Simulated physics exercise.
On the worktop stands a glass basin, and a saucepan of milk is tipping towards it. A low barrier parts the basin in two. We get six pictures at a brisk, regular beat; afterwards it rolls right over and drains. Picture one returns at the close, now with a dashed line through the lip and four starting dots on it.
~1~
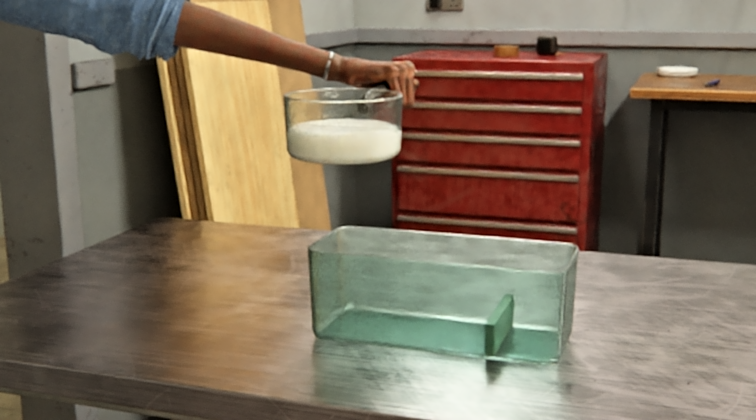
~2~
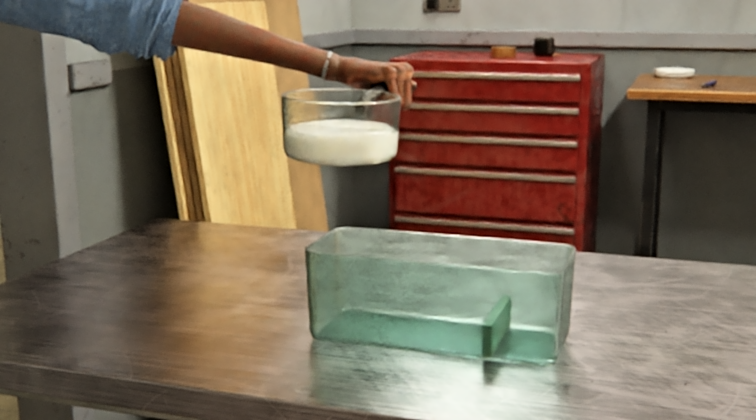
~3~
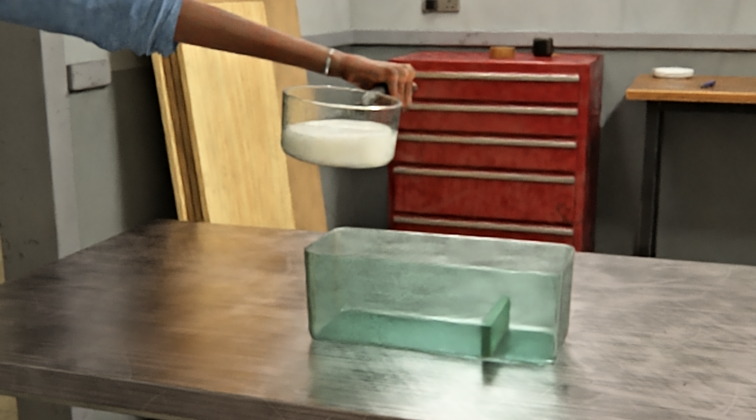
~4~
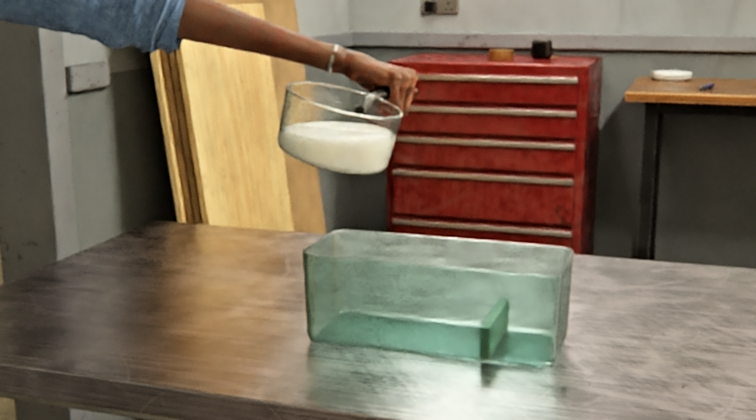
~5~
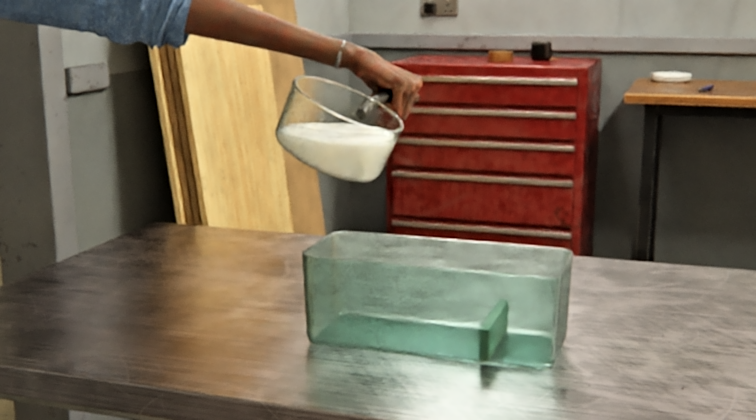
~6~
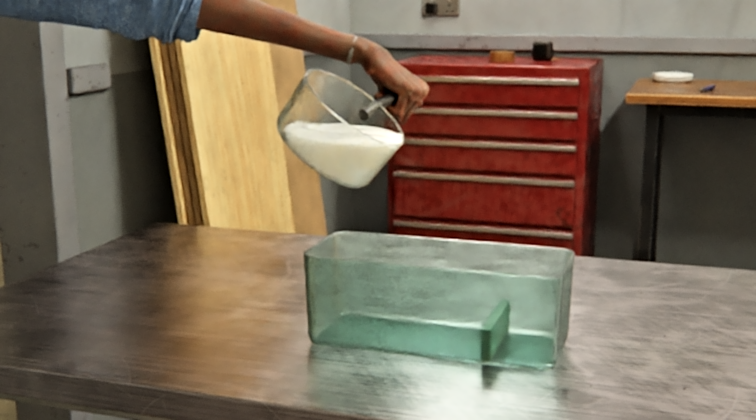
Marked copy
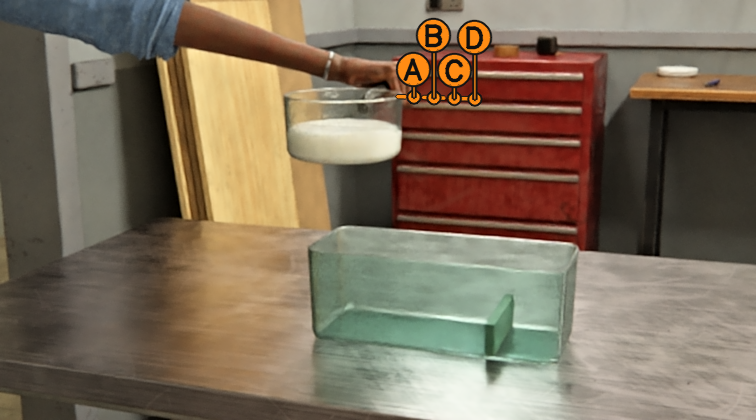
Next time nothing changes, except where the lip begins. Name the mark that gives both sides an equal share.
I would pick place D.
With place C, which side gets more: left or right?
More ends on the left.
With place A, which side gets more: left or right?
More ends on the left.
In orange, A at (413, 97); B at (433, 97); C at (454, 98); D at (474, 99).
With A, about 96 % ends left of the wall and 3 % right of it.
With B, about 94 % ends left of the wall and 4 % right of it.
With C, about 73 % ends left of the wall and 26 % right of it.
With D, about 46 % ends left of the wall and 53 % right of it.
